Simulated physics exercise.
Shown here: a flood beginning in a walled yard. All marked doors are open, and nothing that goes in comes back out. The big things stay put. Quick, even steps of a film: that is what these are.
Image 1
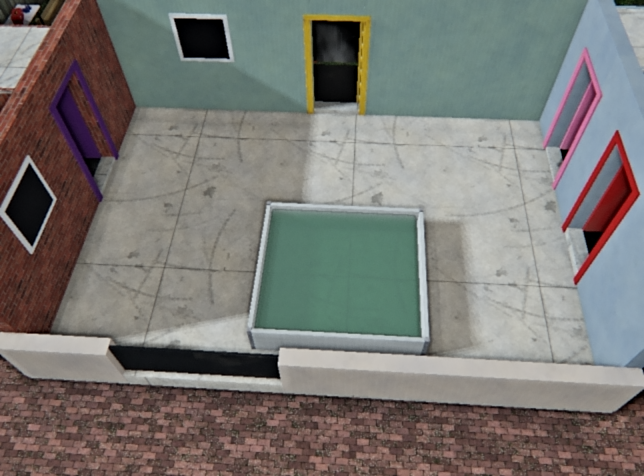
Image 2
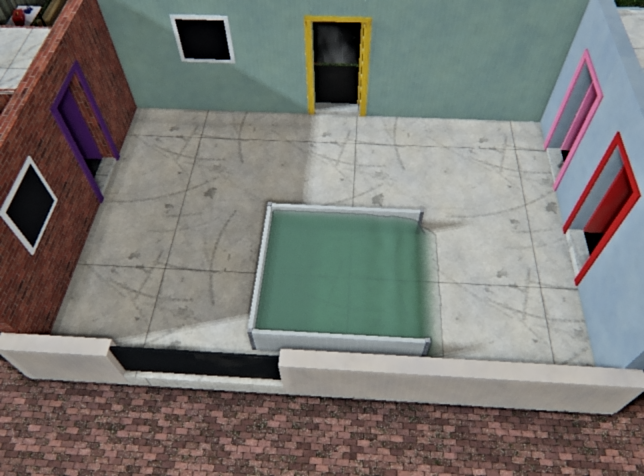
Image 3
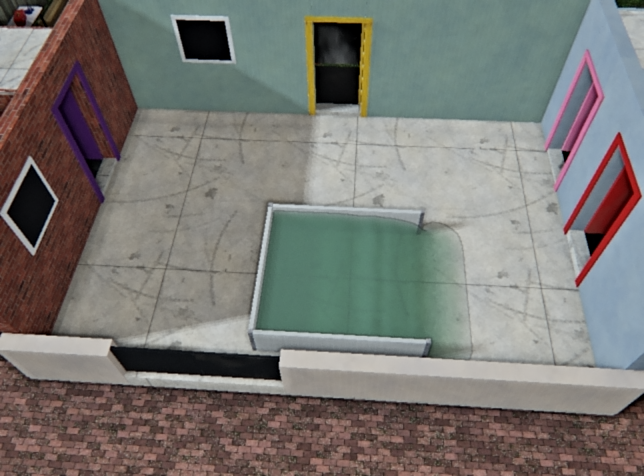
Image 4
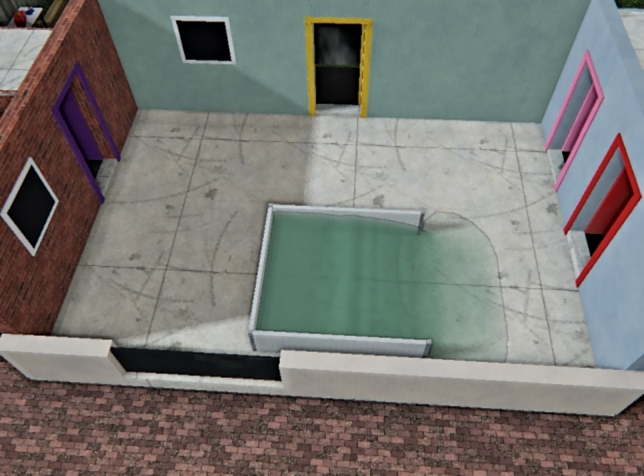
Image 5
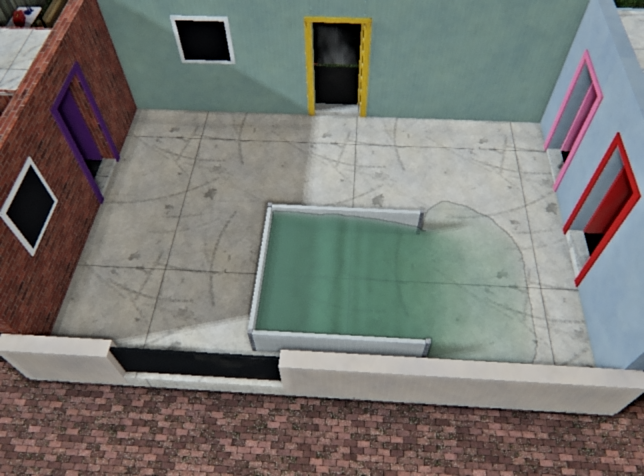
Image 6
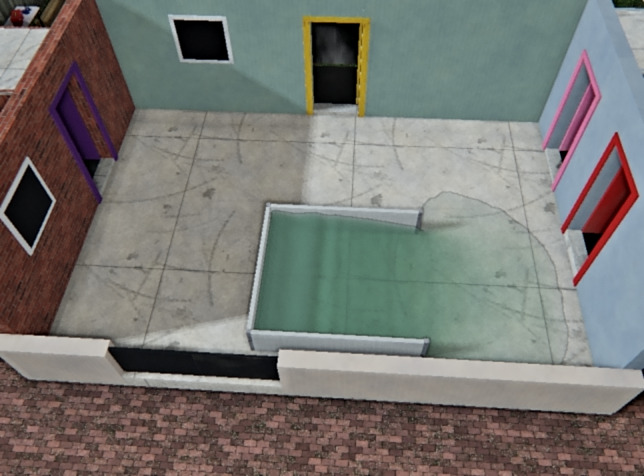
We see a walled yard with a tank of still green water at its centre; the tank's right side opens and water pours out, spreading rightward across the concrete floor in a widening, curved sheet toward the blue wall.
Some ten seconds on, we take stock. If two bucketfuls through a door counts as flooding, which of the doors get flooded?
The yellow door does not get flooded; the purple door does not get flooded; the pink door gets flooded; the red door gets flooded.
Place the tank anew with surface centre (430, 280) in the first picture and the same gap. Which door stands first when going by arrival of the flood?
Answer: The red door.
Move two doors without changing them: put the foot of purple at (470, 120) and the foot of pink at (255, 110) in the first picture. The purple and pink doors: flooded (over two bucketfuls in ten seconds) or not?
One by one: The purple one takes more, the pink one is under.
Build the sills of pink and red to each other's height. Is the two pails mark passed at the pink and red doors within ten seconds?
My answer: At pink the door misses the threshold, at red the door breaks the threshold.
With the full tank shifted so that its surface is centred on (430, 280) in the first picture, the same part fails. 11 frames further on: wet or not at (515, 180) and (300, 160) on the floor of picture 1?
Point 1: Soaked through; point 2: Not wet.
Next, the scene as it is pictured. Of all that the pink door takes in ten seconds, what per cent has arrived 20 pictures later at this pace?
I'd put it at about 10 per cent.
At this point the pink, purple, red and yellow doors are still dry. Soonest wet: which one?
I'd say it's the door marked red.
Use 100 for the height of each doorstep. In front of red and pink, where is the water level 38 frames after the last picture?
Respectively about 70 and 220 per cent.
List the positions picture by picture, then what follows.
The first frame shows still water in the tank at (341, 269).
In the second frame, water pours out at (419, 284) and has run to (426, 232).
In the third frame, the front is at (440, 228), out from the gap at (420, 286).
In the fourth frame, the front is at a hidden place, out from the gap at (420, 288).
In the fifth frame, the front is at (485, 221), out from the gap at (419, 287).
In the sixth frame, water pours out at (417, 287) and has run to (543, 256).
A moment on, water covers 25 % of the floor; the yellow door not reached, the purple door not reached, the pink door not reached, the red door under two buckets in.
Next, water covers 25 % of the floor; the yellow door not reached, the purple door not reached, the pink door wet at the sill, nothing in, the red door over two buckets in.
Then, water covers 30 % of the floor; the yellow door not reached, the purple door not reached, the pink door under two buckets in, the red door far over two buckets in.
Later, water covers 60 % of the floor; the yellow door wet at the sill, nothing in, the purple door not reached, the pink door over two buckets in, the red door far over two buckets in.
In the end, water covers 90 % of the floor; the yellow door wet at the sill, nothing in, the purple door wet at the sill, nothing in, the pink door far over two buckets in, the red door far over two buckets in.
